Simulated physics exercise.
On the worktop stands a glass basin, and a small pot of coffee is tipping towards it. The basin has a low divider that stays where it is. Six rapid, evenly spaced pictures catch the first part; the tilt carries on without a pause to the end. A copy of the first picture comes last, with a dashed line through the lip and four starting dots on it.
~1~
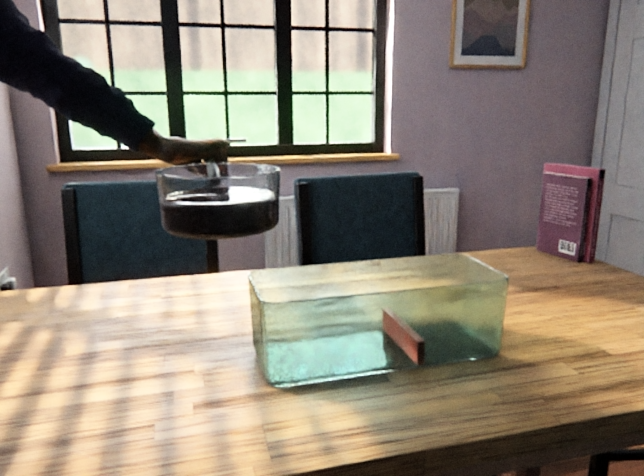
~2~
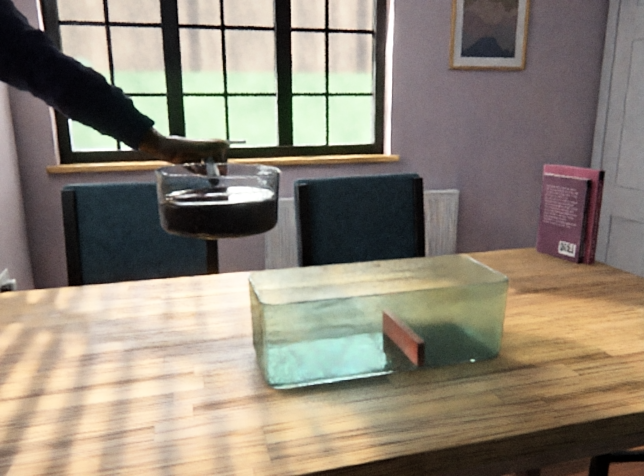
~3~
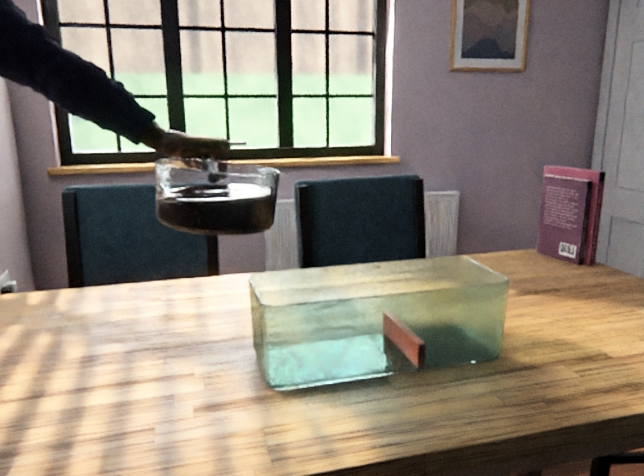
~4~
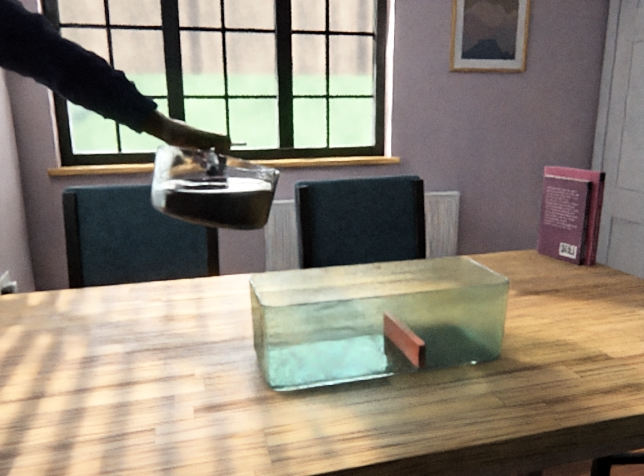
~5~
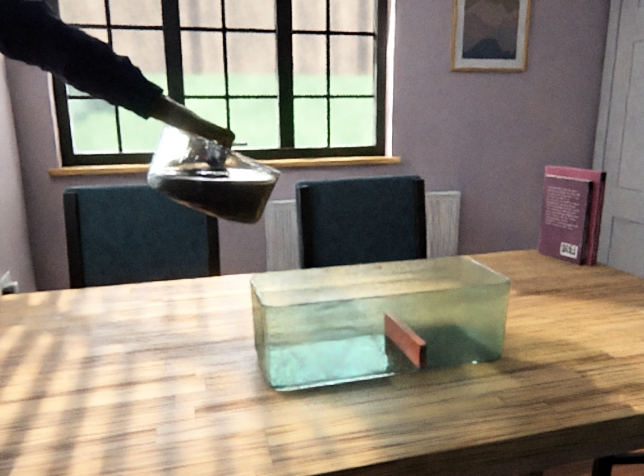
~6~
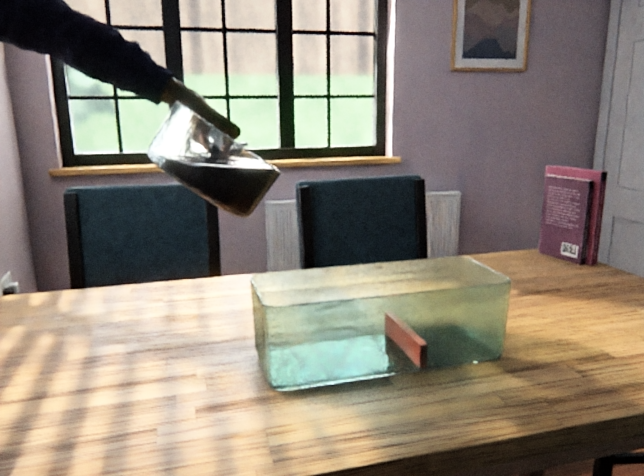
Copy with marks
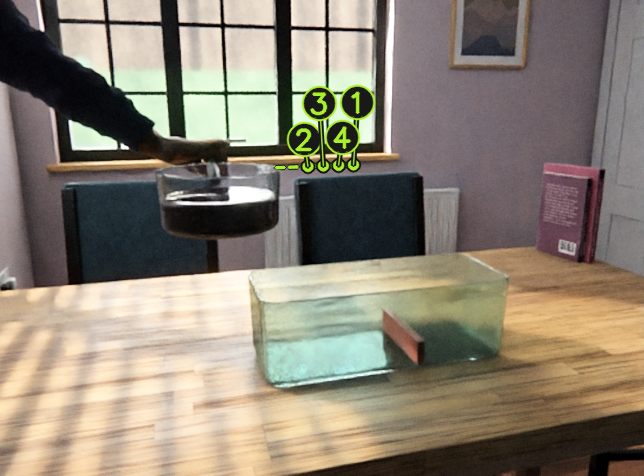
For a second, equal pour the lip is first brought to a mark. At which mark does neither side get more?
Dot 3 does it best.
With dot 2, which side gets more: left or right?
The left one.
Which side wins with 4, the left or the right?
The right one.
On the marked copy, 1 at (353, 164); 2 at (307, 166); 3 at (323, 166); 4 at (338, 165).
With 1, about 15 % ends left of the wall and 83 % right of it.
With 2, about 79 % ends left of the wall and 19 % right of it; 3 % is lost outside.
With 3, about 49 % ends left of the wall and 49 % right of it.
With 4, about 21 % ends left of the wall and 78 % right of it.
